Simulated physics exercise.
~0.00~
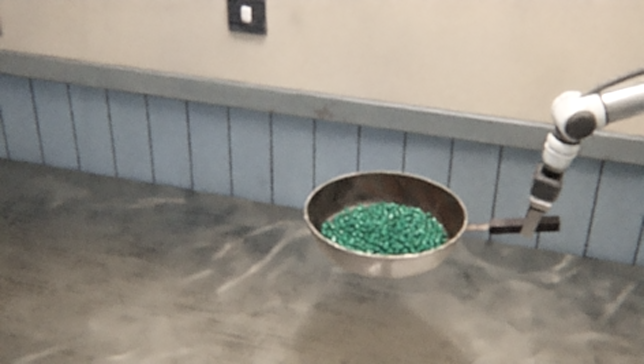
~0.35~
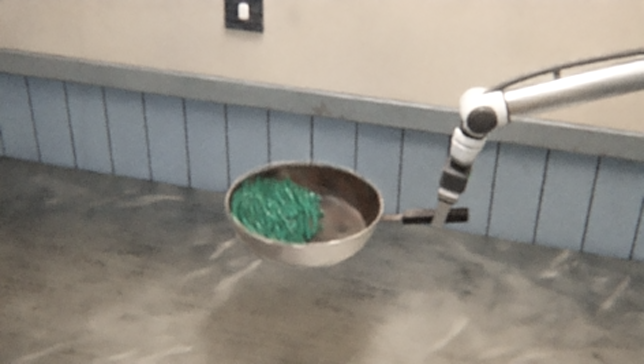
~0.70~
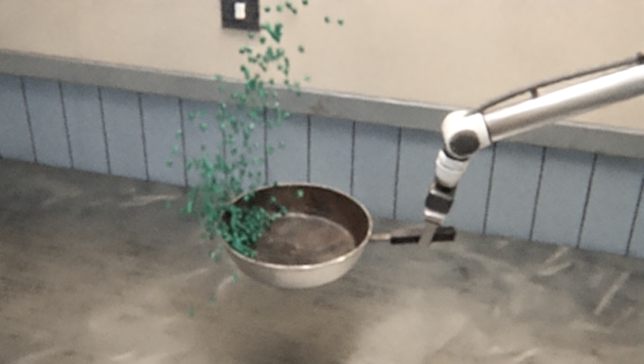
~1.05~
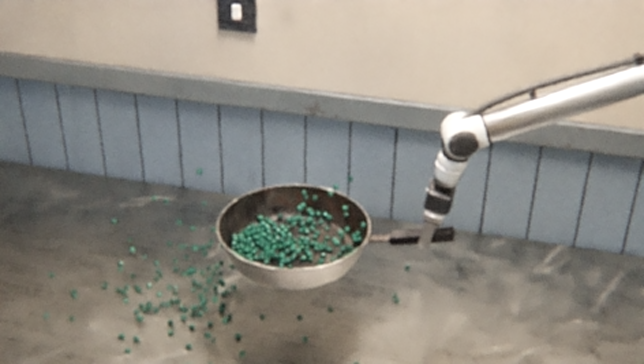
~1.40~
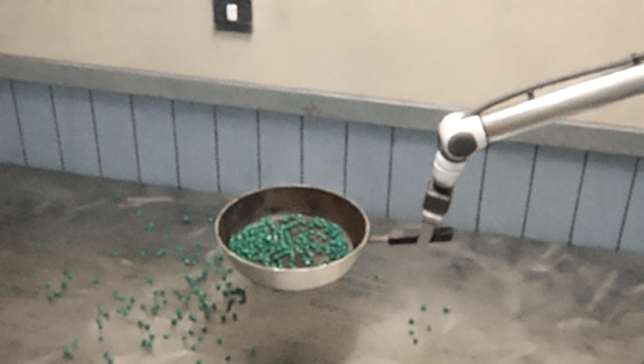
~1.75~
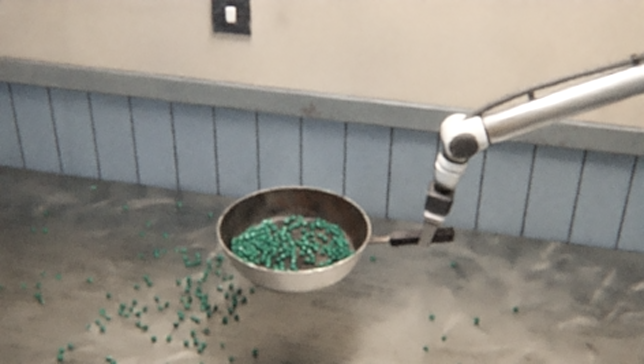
In the video, a robotic arm moves a frying pan of small green beads to the left, and the beads bunch at the far side and fly up into the air. Many land back in the pan, while others scatter across the gray surface as the pan stays still.
